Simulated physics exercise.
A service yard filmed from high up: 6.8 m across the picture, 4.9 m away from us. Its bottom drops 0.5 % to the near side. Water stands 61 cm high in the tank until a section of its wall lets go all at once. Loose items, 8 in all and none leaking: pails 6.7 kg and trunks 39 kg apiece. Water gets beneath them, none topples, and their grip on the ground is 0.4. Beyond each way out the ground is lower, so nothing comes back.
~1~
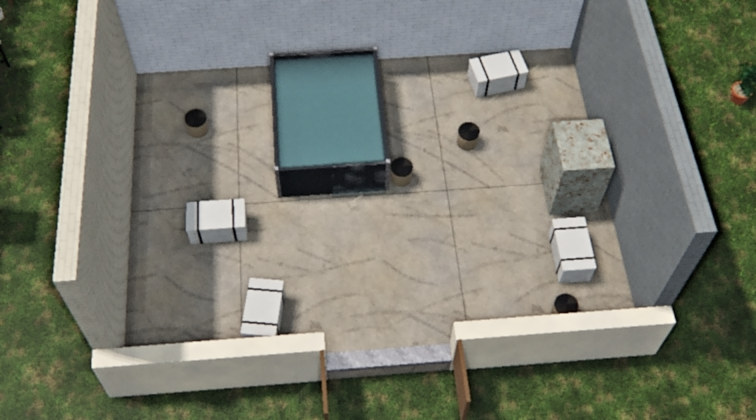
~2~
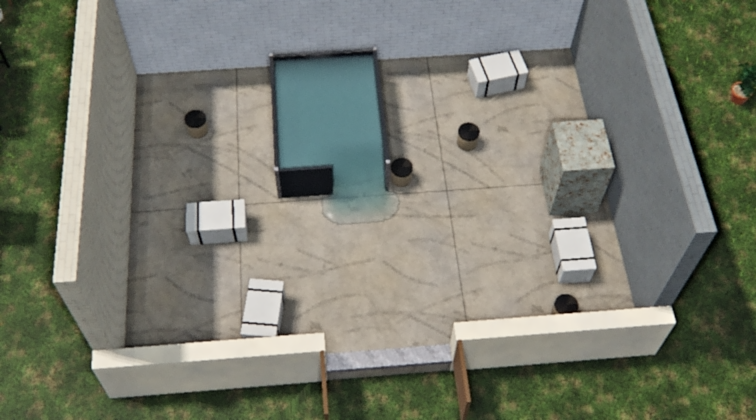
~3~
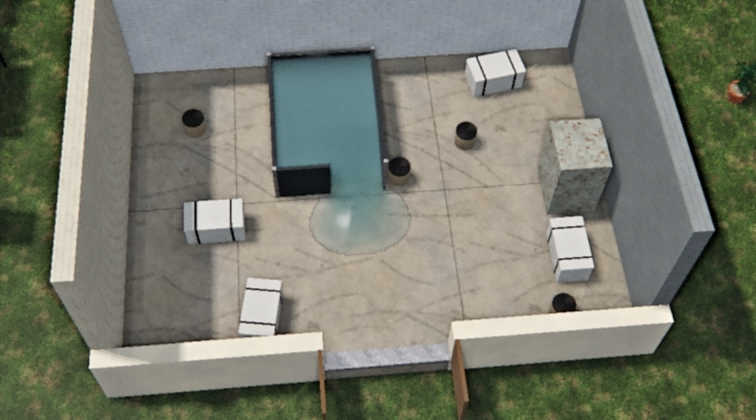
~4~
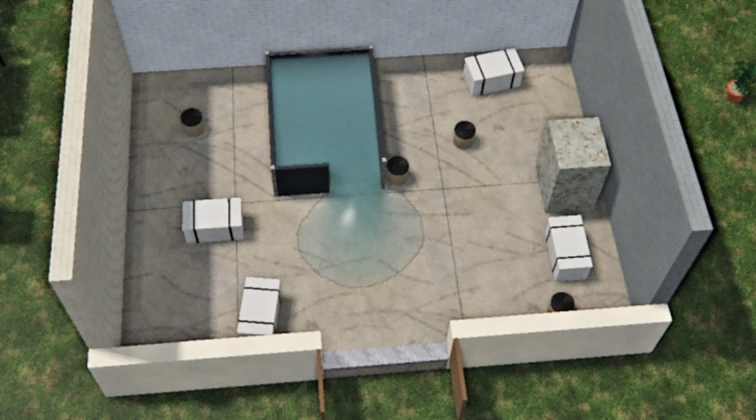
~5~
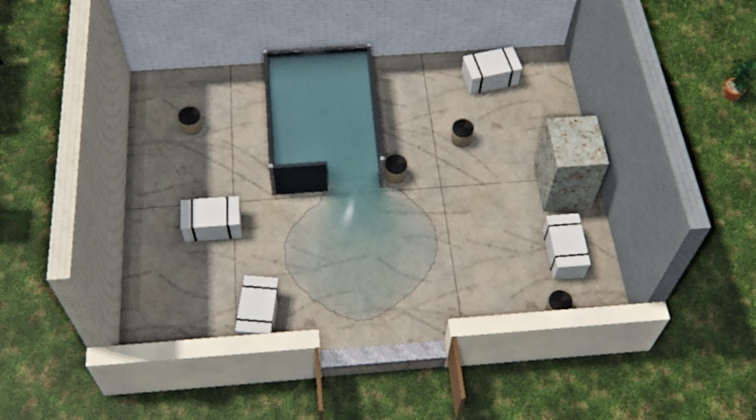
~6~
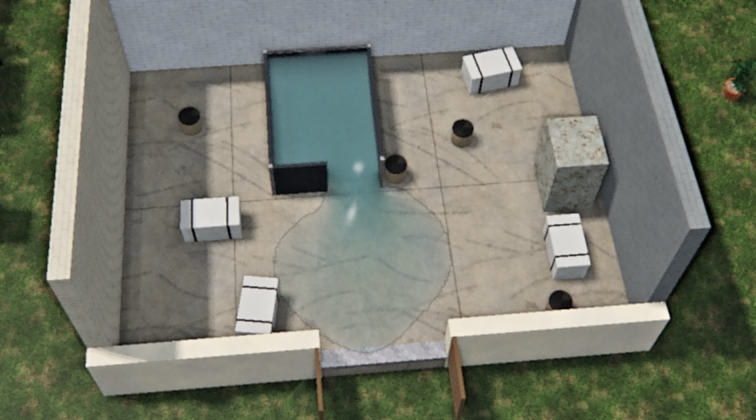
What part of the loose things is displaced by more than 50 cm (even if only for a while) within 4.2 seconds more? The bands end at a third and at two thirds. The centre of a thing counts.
It is under a third.
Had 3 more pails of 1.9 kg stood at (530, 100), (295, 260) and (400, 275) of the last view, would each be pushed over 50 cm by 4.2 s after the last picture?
In turn: Under, more, past it.
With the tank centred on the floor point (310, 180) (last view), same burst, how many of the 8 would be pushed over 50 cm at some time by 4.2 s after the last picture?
Then 1.
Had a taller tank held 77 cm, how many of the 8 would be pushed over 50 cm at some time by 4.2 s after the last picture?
In that case 2 of them.
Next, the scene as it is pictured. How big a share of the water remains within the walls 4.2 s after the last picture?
About 68 per cent.
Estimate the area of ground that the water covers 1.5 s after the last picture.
About 14 m2.
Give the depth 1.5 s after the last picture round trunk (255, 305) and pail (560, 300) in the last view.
Roughly 7 and 6 cm.
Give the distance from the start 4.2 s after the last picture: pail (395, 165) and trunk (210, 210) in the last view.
In that order: 0 cm, 0 cm.
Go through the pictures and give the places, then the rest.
The first picture shows a pail at (195, 118), on the bottom; a trunk at (216, 214), on the bottom; 3.0 m2 under water; 0 of 8 have shifted.
The second picture shows a pail at (195, 118) rests on the ground; a trunk at (216, 215), on the bottom; water covers 3.5 m2; 0 of 8 have shifted.
The third picture shows a pail at (193, 118) rests on the ground; a trunk at (213, 214), on the bottom; water covers 4.1 m2; 0 of 8 have shifted.
The fourth picture shows a pail at (191, 117), on the bottom; a trunk at (212, 213), on the bottom; 5.1 m2 under water; 0 of 8 have shifted.
The fifth picture shows a pail at (189, 115) rests on the ground; a trunk at (210, 212) rests on the ground; water covers 6.1 m2; 0 of 8 have shifted.
The sixth picture shows a pail at (189, 115), on the bottom; a trunk at (210, 212) rests on the ground; water covers 7.4 m2; 0 of 8 have shifted.
Then, 0.4 s after the last picture 0 of 8 are over 50 cm from their spots; 0 afloat.
Then, 1.5 s after the last picture 1 of 8 are over 50 cm from their spots; 0 afloat.
Then, 2.8 s after the last picture 1 of 8 are over 50 cm from their spots; 0 afloat.
Then, 4.2 s after the last picture 1 of 8 are over 50 cm from their spots, and 1 have been at some point; 1 afloat.
